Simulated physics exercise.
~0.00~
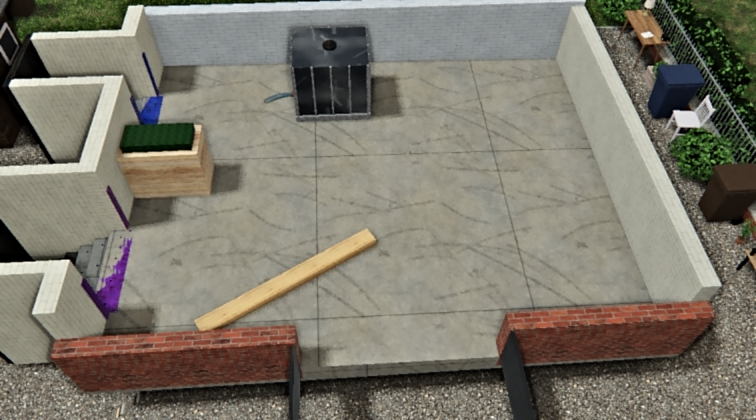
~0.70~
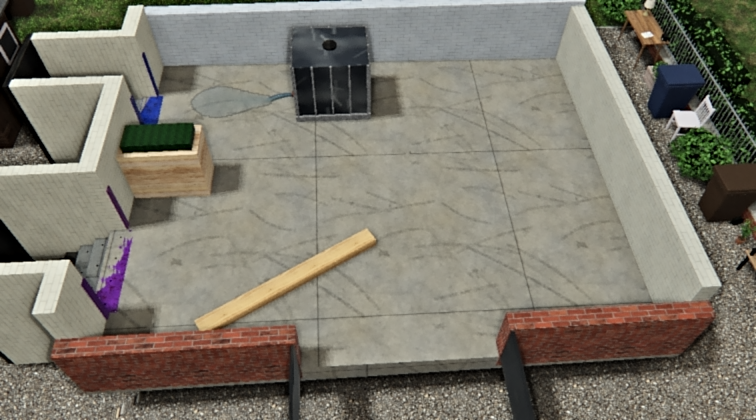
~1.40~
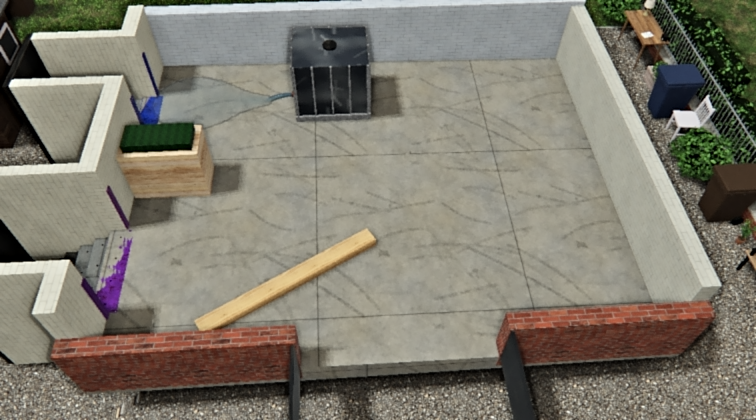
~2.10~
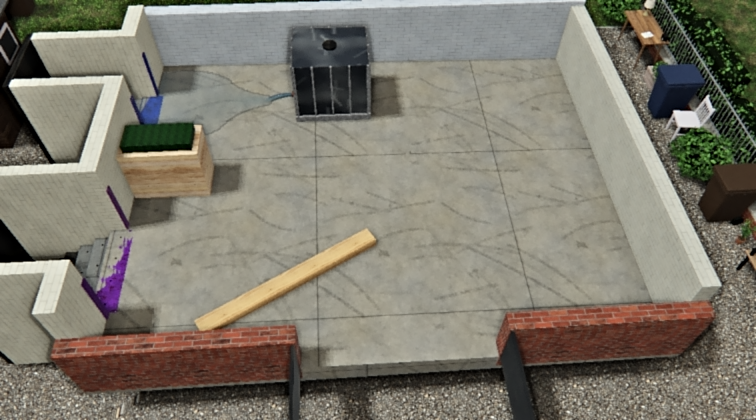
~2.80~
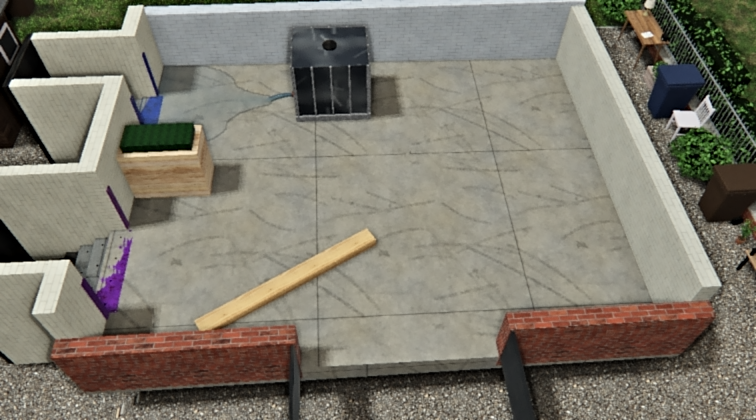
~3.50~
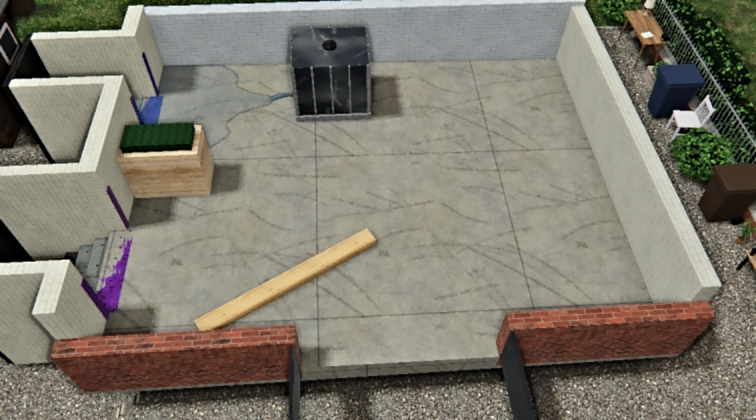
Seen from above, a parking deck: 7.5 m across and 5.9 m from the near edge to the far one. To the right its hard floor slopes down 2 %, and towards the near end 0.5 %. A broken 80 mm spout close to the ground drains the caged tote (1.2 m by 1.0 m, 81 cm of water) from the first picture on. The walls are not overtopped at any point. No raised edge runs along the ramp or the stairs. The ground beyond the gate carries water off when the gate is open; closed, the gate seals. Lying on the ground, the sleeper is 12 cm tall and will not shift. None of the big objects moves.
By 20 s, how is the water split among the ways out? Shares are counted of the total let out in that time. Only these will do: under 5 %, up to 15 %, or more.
Rough shares - the gate opening: Less than 5 %, the stairwell (marked purple): Not even 5 %, the basement ramp (marked blue): More than 15 %.
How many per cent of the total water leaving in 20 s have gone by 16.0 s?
Share by that time: About 85 %.
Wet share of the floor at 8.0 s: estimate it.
It comes to about 15 percent wet.
After 5.0 s water covers 10 % of the floor and is deepest (4 cm) near (259, 100); gone so far, the gate opening 0 %, the stairwell (marked purple) 0 %, the basement ramp (marked blue) 8 %.
After 8.0 s water covers 15 % of the floor and is deepest (4 cm) near (259, 100); gone so far, the gate opening 0 %, the stairwell (marked purple) 0 %, the basement ramp (marked blue) 15 %.
After 12.0 s water covers 20 % of the floor and is deepest (3 cm) near (259, 100); gone so far, the gate opening 0 %, the stairwell (marked purple) 0 %, the basement ramp (marked blue) 25 %.
After 16.0 s water covers 25 % of the floor and is deepest (3 cm) near (259, 100); gone so far, the gate opening 0 %, the stairwell (marked purple) 0 %, the basement ramp (marked blue) 33 %.
After 20.0 s water covers 30 % of the floor and is deepest (3 cm) near (259, 100); gone so far, the gate opening 0 %, the stairwell (marked purple) 0 %, the basement ramp (marked blue) 40 %.
